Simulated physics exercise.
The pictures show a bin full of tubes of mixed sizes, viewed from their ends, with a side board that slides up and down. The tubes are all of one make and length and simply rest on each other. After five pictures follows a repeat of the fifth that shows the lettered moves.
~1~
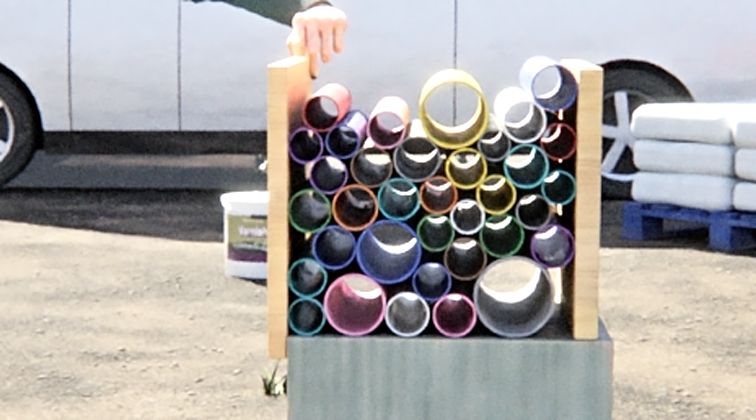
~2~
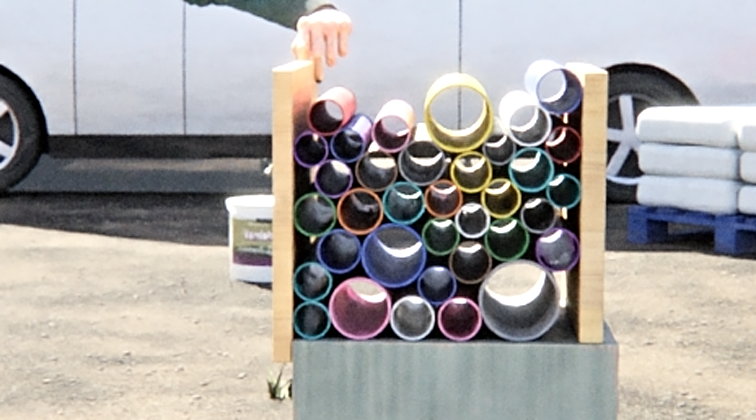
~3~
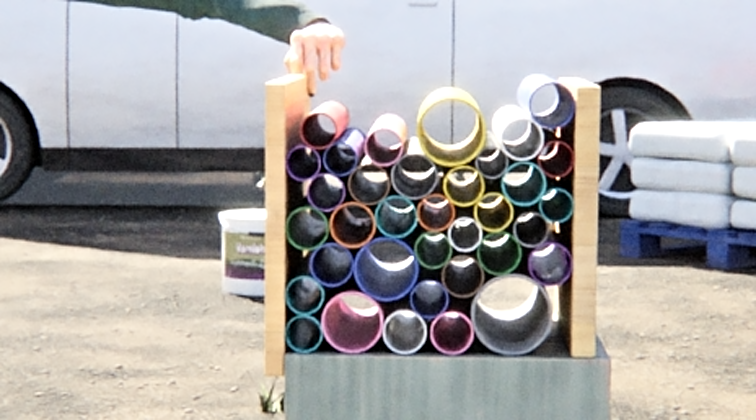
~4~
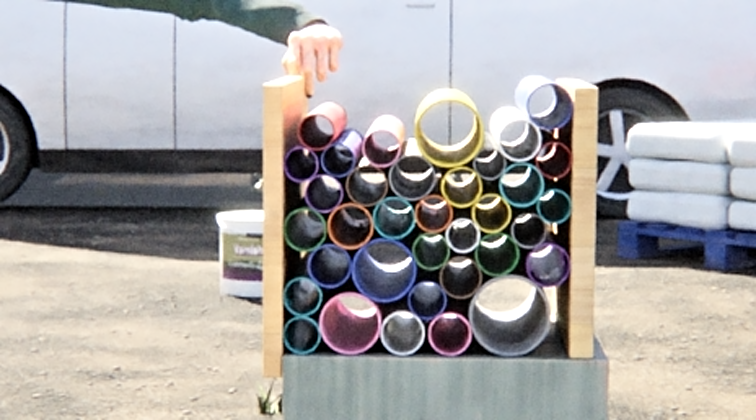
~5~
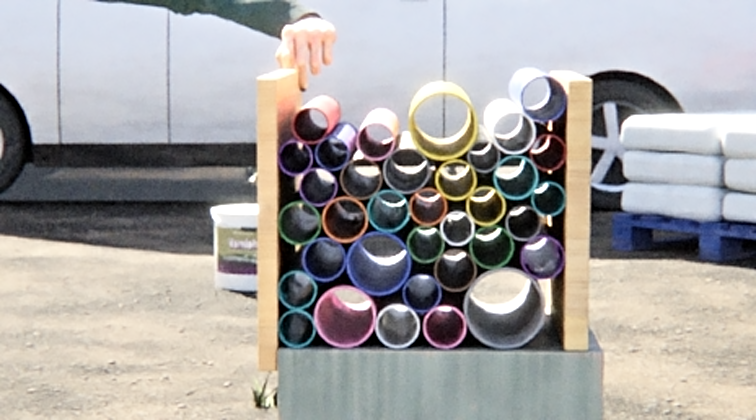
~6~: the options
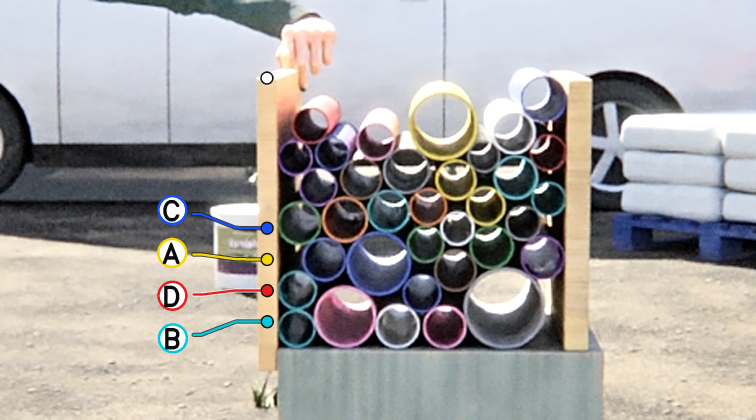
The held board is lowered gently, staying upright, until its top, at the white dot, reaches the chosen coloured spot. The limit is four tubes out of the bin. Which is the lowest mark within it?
It can be let down to A.
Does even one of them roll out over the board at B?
At B: Yes.
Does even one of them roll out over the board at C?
Yes, at C.
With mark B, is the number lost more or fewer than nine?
At B, more than nine.
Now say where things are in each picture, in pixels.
The first picture shows a yellow tube (454, 114); side board (292, 195); a turquoise tube (307, 316).
The second picture shows a turquoise tube (312, 320); a blue tube (437, 285).
The third picture shows a blue tube (332, 264); a white tube (465, 235).
The fourth picture shows a turquoise tube (555, 207); a grey tube (412, 177).
The fifth picture shows a yellow tube (443, 126); side board (282, 207); a turquoise tube (297, 329).
On the marked copy, A at (267, 260); B at (267, 322); C at (267, 228); D at (267, 291); the white dot at (267, 78).
Taking A. A third of the way, top of the board (277, 157).
Two thirds of the way, top of the board (277, 247).
When it is over, top of the board (277, 259), two out over the board.
As for the rest, B more than four out over the board; C two out over the board; D five out over the board.
